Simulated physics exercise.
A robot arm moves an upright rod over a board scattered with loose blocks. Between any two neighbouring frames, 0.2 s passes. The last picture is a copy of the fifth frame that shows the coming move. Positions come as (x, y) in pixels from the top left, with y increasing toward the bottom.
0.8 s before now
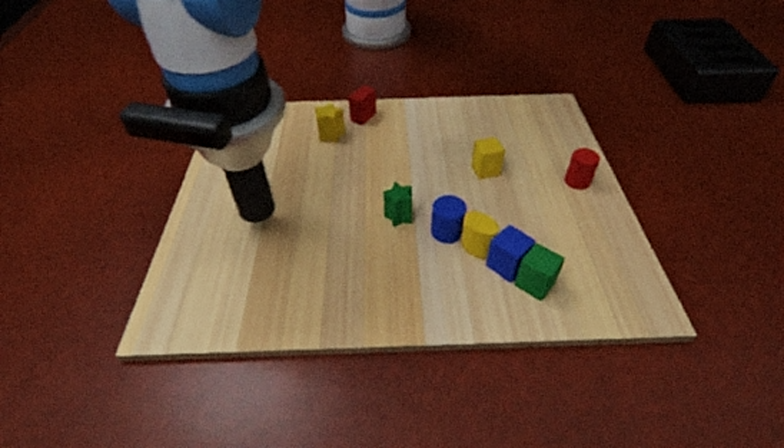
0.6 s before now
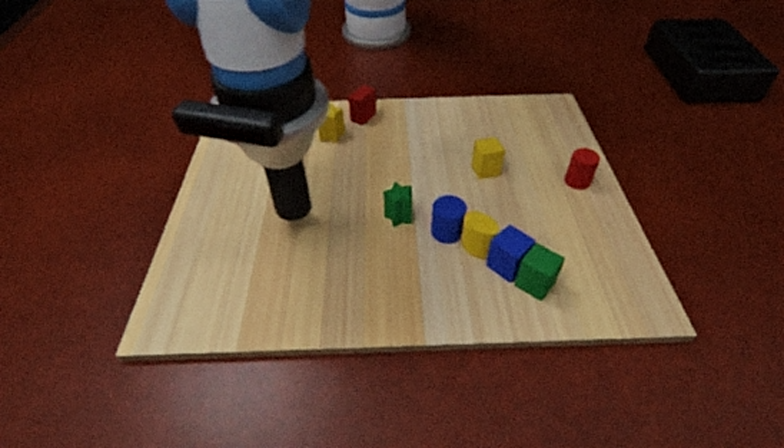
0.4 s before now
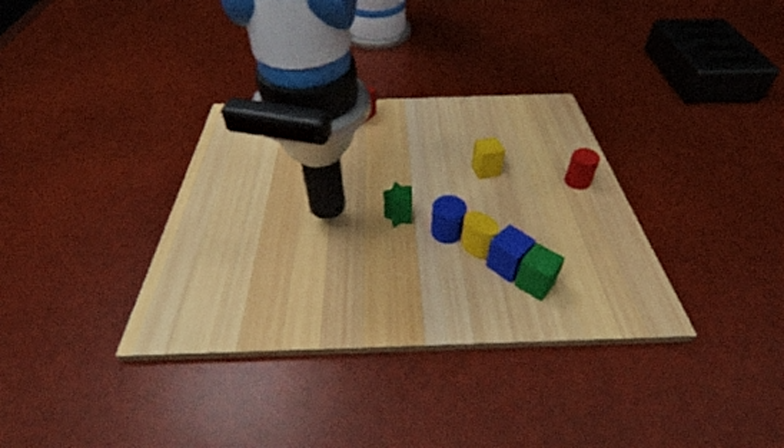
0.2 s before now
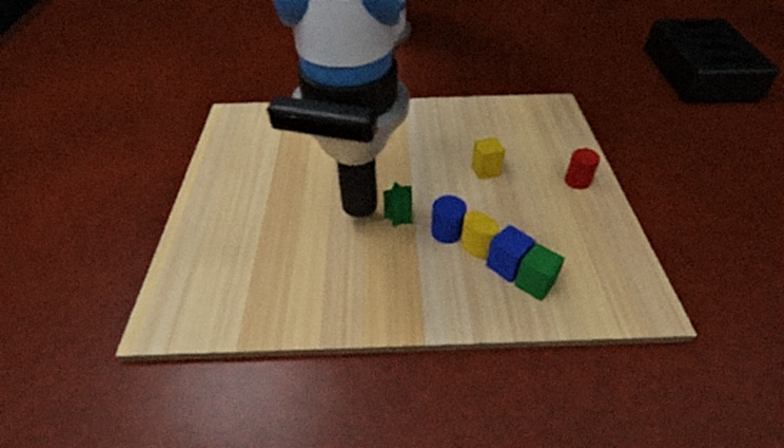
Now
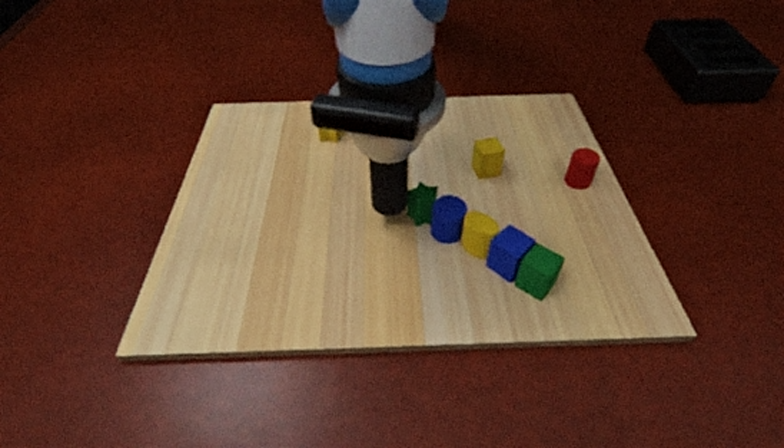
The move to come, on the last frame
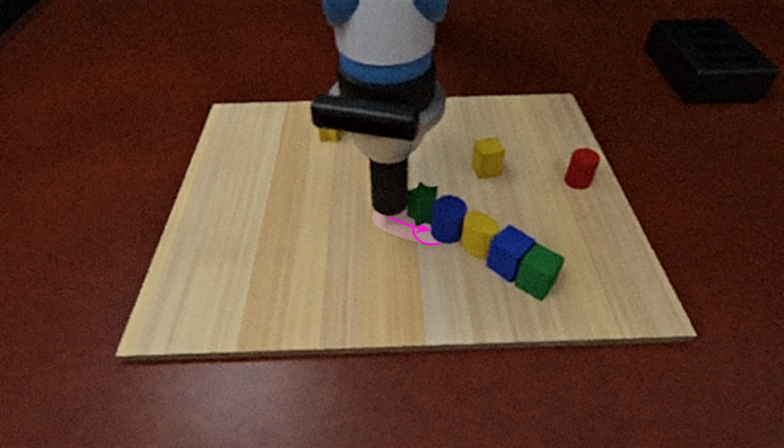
At first, a robot arm holds an upright black rod over the left side of a wooden board scattered with small colored blocks. The arm moves the rod steadily right toward the green star block, then pushes the star a short way right, up against the blue disc.
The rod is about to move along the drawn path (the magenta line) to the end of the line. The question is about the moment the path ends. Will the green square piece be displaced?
My answer is no.
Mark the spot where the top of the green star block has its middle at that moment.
Its top centre lands on (445, 187).
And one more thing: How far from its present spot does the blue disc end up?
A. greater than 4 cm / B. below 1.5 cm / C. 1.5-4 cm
I'll go with C - 1.5-4 cm.
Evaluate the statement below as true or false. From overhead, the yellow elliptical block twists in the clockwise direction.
The statement is correct.
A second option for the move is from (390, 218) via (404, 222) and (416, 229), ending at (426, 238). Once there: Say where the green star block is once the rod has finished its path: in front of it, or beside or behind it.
It slides aside on the way.
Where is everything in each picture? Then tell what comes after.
The first frame shows rod tip at (258, 211); block tops, green star block at (399, 191); blue disc at (450, 206); yellow elliptical block at (482, 222); green square piece at (544, 259).
The second frame shows rod at (294, 209); blocks unchanged.
The third frame shows rod at (328, 207); blocks unchanged.
The fourth frame shows rod at (360, 206); blocks unchanged.
The fifth frame shows rod at (390, 204); green star block at (424, 191); blue disc at (450, 206); yellow elliptical block at (482, 222); green square piece at (544, 259).
Path on the board, from (390, 218) over (410, 226) to (431, 231).
What follows on the original path. Halfway along, rod at (411, 213); green star block at (434, 187); blue disc at (455, 205).
At the end, rod at (432, 217); green star block at (445, 187), turned 35° anticlockwise; blue disc at (469, 202); yellow elliptical block at (494, 221), turned 40° clockwise; green square piece in place.
